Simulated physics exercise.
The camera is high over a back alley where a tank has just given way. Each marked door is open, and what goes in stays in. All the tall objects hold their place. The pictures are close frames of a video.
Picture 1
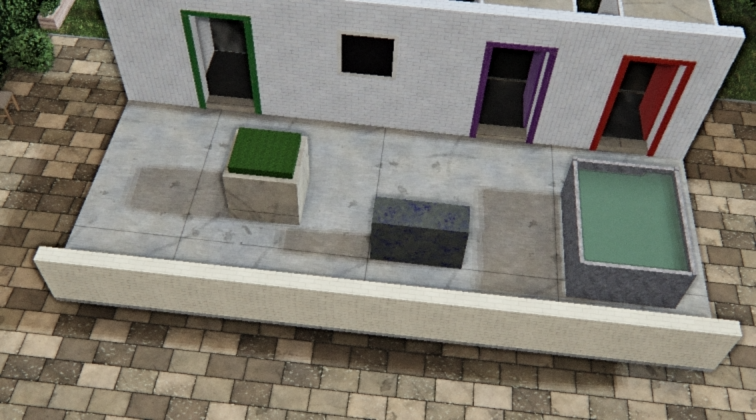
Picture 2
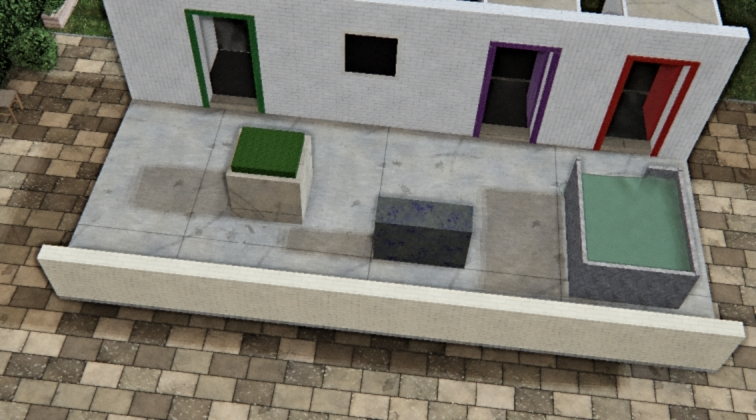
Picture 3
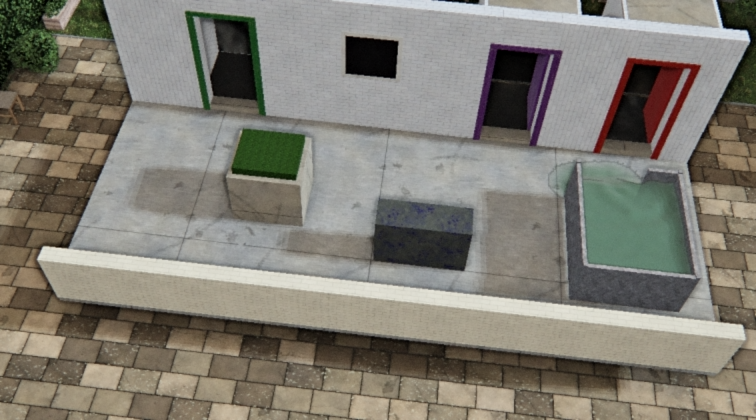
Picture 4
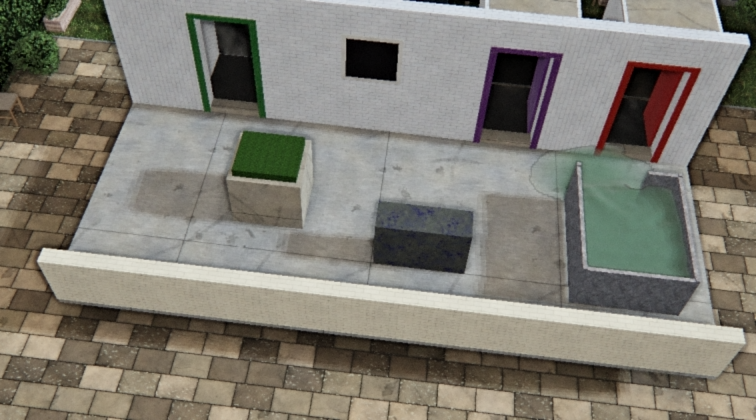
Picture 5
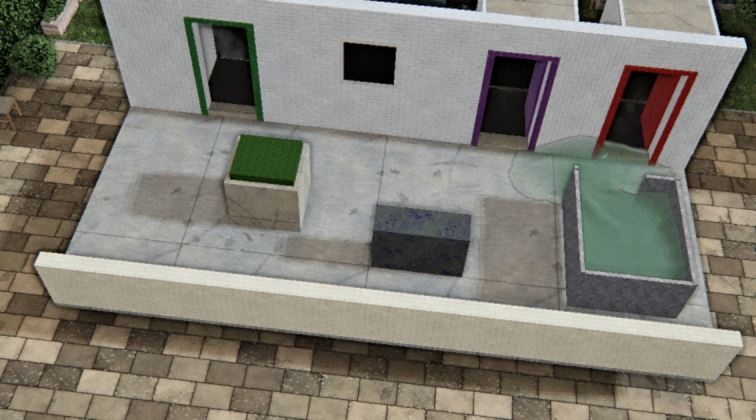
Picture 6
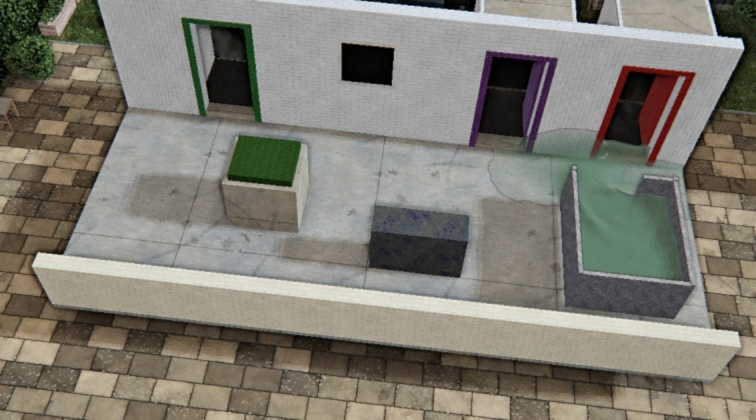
Green water pours out the far side of an open tank and spreads leftward across the pavement.
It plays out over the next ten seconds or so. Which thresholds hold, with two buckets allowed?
In the end: The purple door lets in a lot; the green door admits no more than that; the red door lets in a lot.
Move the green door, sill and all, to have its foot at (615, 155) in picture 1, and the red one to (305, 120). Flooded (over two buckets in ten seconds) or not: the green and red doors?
Then: The green one goes over, the red one stays under.
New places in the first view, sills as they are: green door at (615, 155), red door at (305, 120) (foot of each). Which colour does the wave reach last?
The red door.
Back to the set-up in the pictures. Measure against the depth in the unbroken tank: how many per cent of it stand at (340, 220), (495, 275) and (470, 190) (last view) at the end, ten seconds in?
About 4, 2 and 2 per cent.
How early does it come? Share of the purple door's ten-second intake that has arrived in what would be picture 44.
Roughly 100 per cent.
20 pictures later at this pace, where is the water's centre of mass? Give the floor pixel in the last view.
Close to (509, 211).
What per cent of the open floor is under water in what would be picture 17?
Close to 35 %.
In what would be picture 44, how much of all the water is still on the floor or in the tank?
Close to 54 %.
A moment on, water covers 15 % of the floor; the purple door under two buckets in, the green door not reached, the red door far over two buckets in.
Next, water covers 35 % of the floor; the purple door over two buckets in, the green door not reached, the red door far over two buckets in.
Then, water covers 55 % of the floor; the purple door over two buckets in, the green door wet at the sill, nothing in, the red door far over two buckets in.
Later, water covers 70 % of the floor; the purple door over two buckets in, the green door wet at the sill, nothing in, the red door far over two buckets in.
In the end, water covers 95 % of the floor; the purple door over two buckets in, the green door wet at the sill, nothing in, the red door far over two buckets in.
